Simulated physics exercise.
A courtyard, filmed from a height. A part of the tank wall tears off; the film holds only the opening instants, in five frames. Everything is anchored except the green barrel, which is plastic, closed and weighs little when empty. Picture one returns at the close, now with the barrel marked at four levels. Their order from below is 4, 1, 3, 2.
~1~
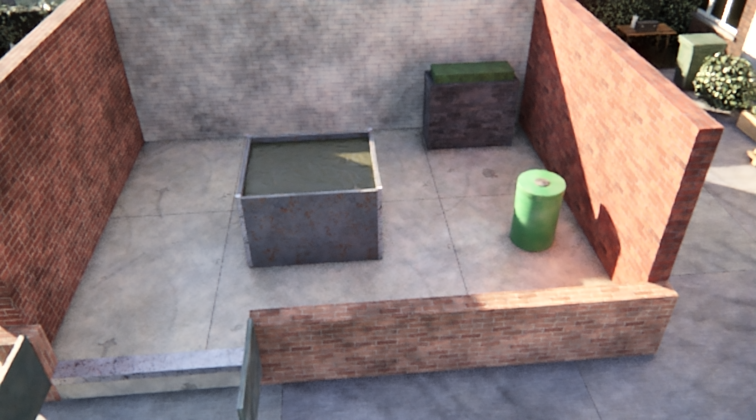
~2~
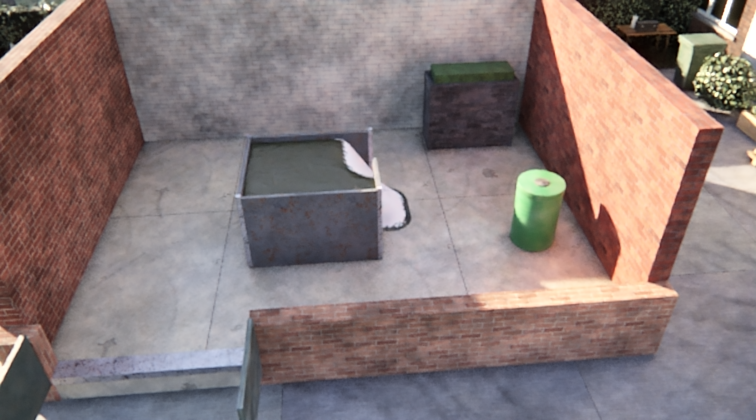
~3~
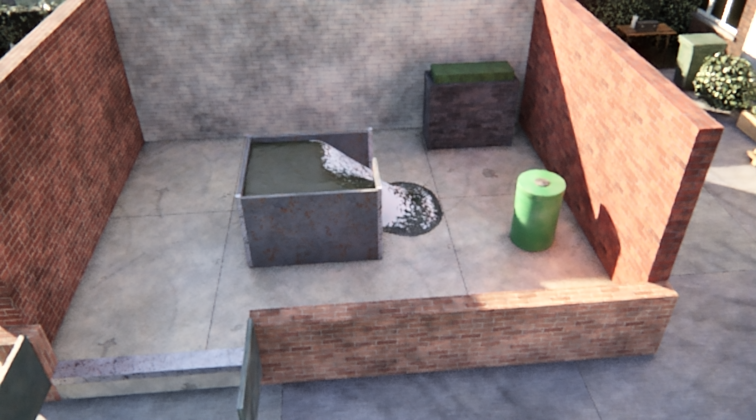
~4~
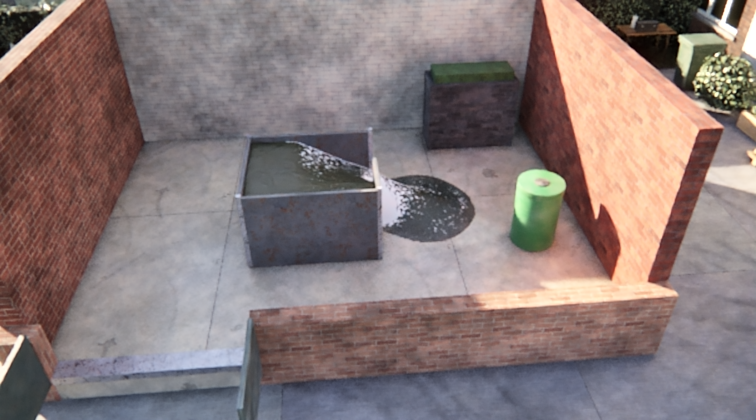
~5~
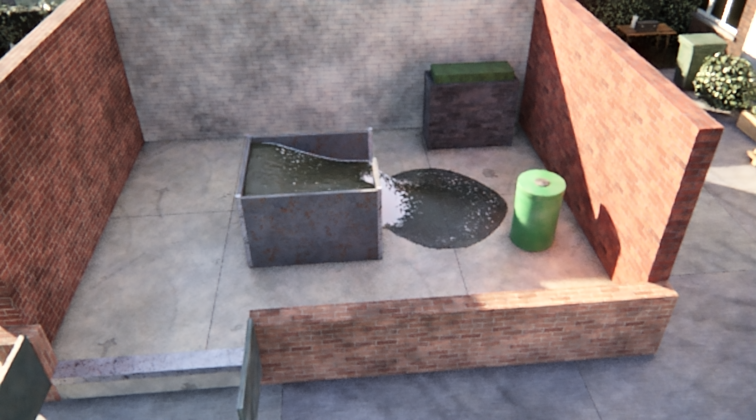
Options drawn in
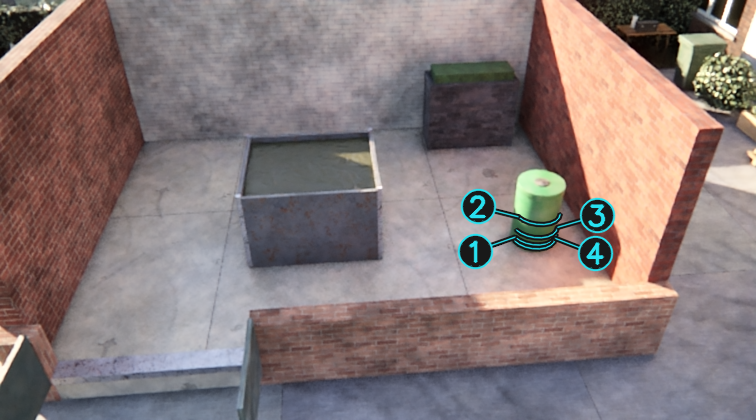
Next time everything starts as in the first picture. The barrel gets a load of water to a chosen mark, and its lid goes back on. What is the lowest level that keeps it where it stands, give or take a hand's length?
Choose 2.
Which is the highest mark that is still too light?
The answer is 3.
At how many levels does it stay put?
One.
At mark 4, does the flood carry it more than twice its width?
Yes.
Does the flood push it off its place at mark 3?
Yes.
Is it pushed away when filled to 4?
Yes, it does.
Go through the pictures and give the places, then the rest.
Lid of the green barrel at (542, 182); tank full, its middle at (310, 167); open gate at (147, 321).
Water covers 1 % of the ground and is seen nearest the barrel at (404, 215).
Water covers 3 % of the ground and is seen nearest the barrel at (434, 218).
Water covers 6 % of the ground and is seen nearest the barrel at (466, 216).
Lid of the green barrel at (542, 182); water covers 9 % of the ground and is seen nearest the barrel at (488, 227).
On the marked copy, 1 at (540, 245); 2 at (543, 224); 3 at (541, 237); 4 at (539, 248); from the bottom up 4, 1, 3, 2.
With 1, it is pushed about 5 times its own width away.
With 2, it does not move.
With 3, it is pushed about its own width away.
With 4, it is pushed about 9 times its own width away.
